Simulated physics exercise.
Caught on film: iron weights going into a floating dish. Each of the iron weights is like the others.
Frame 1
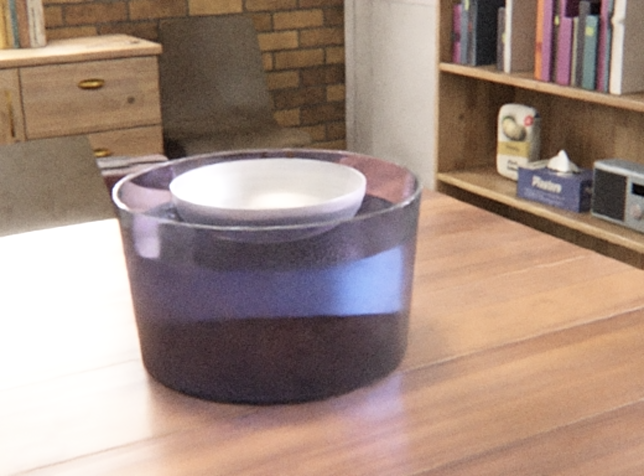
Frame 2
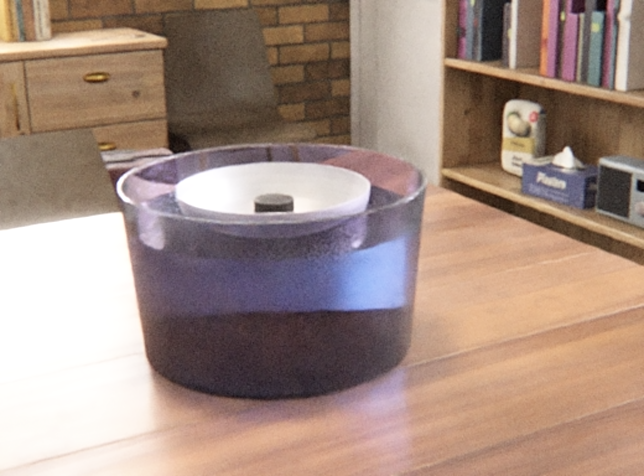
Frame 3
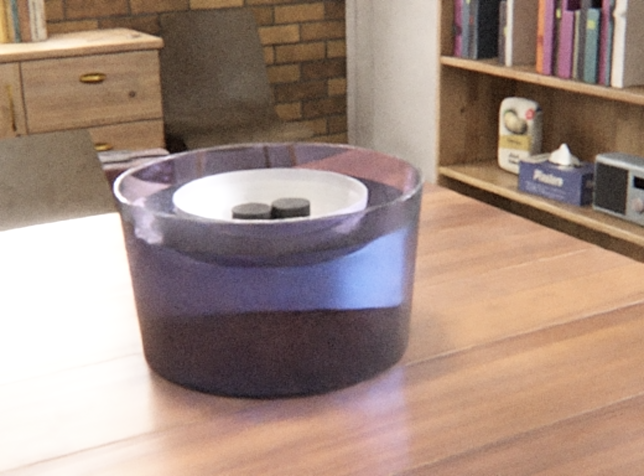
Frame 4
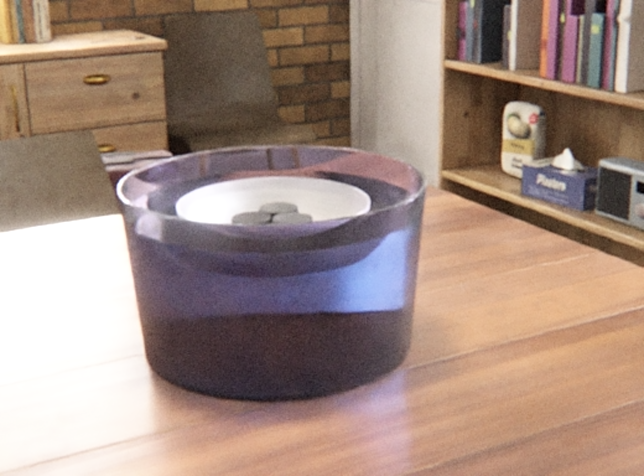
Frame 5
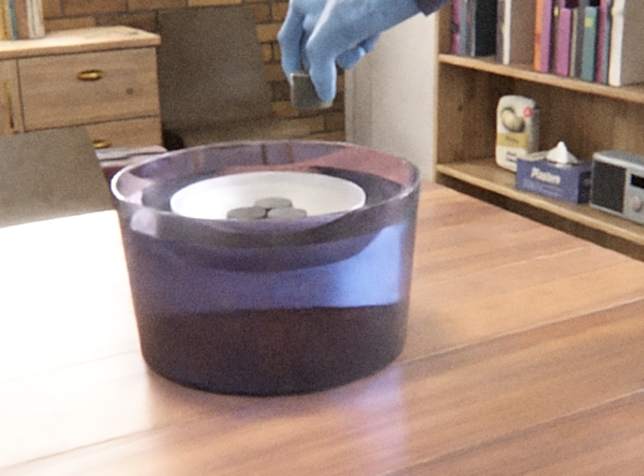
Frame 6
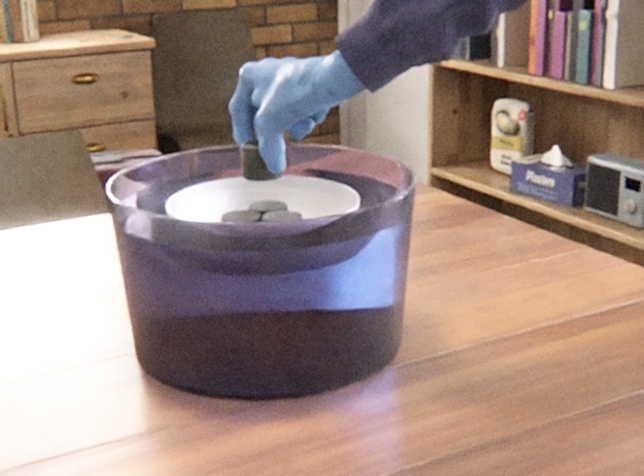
On a wooden table, a floating white dish sinks lower as dark pieces collect inside, and a gloved hand brings another.
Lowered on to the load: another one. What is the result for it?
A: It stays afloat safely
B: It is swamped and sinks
The answer is B.
Next, the iron weight is in and the dish dips.
After that, water pours in over its edge.
Finally, the dish lies on the bottom with its load.
